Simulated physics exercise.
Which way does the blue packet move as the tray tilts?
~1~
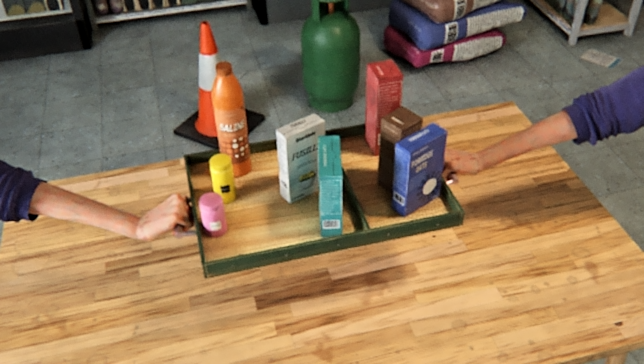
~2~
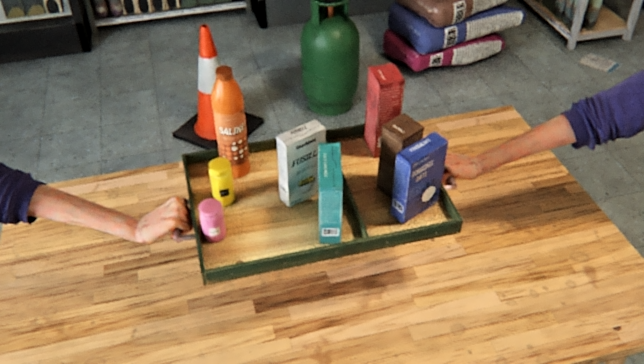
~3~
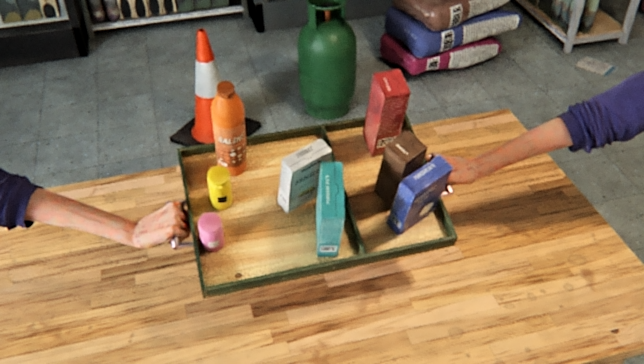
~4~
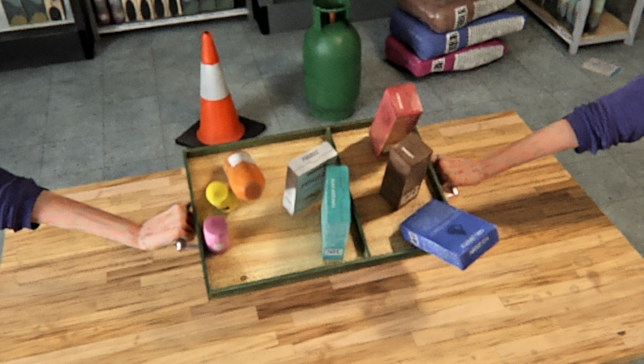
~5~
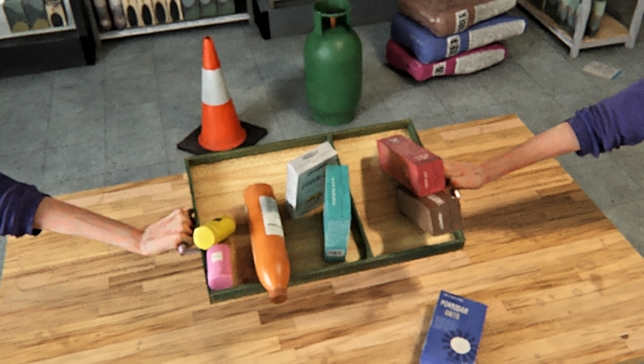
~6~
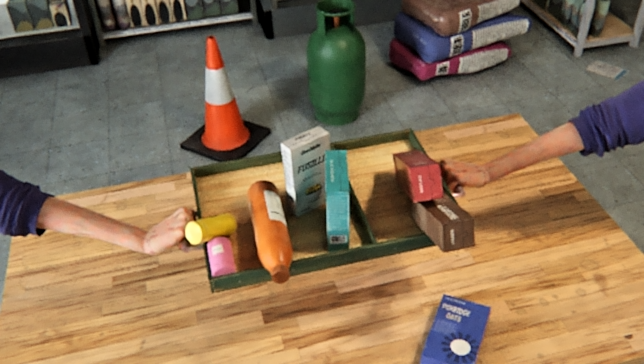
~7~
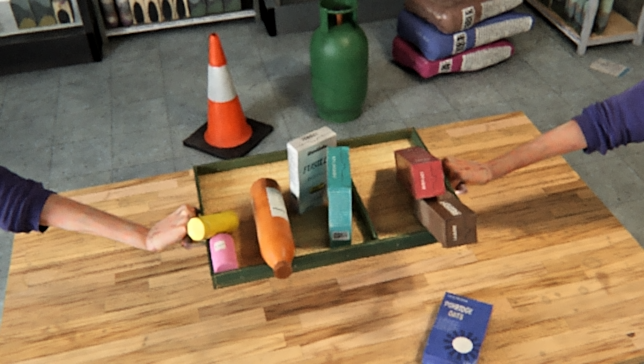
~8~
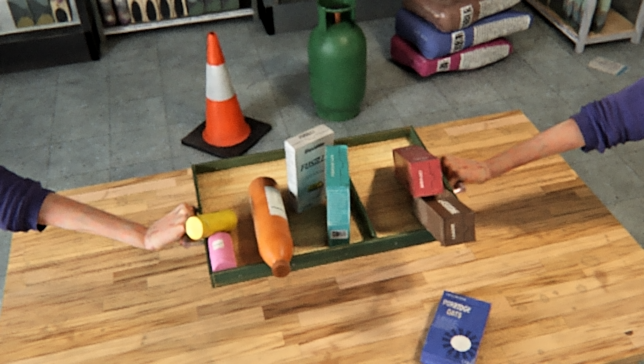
The blue packet moves down the view, going over the near rim and ending up on the table in front of the tray.
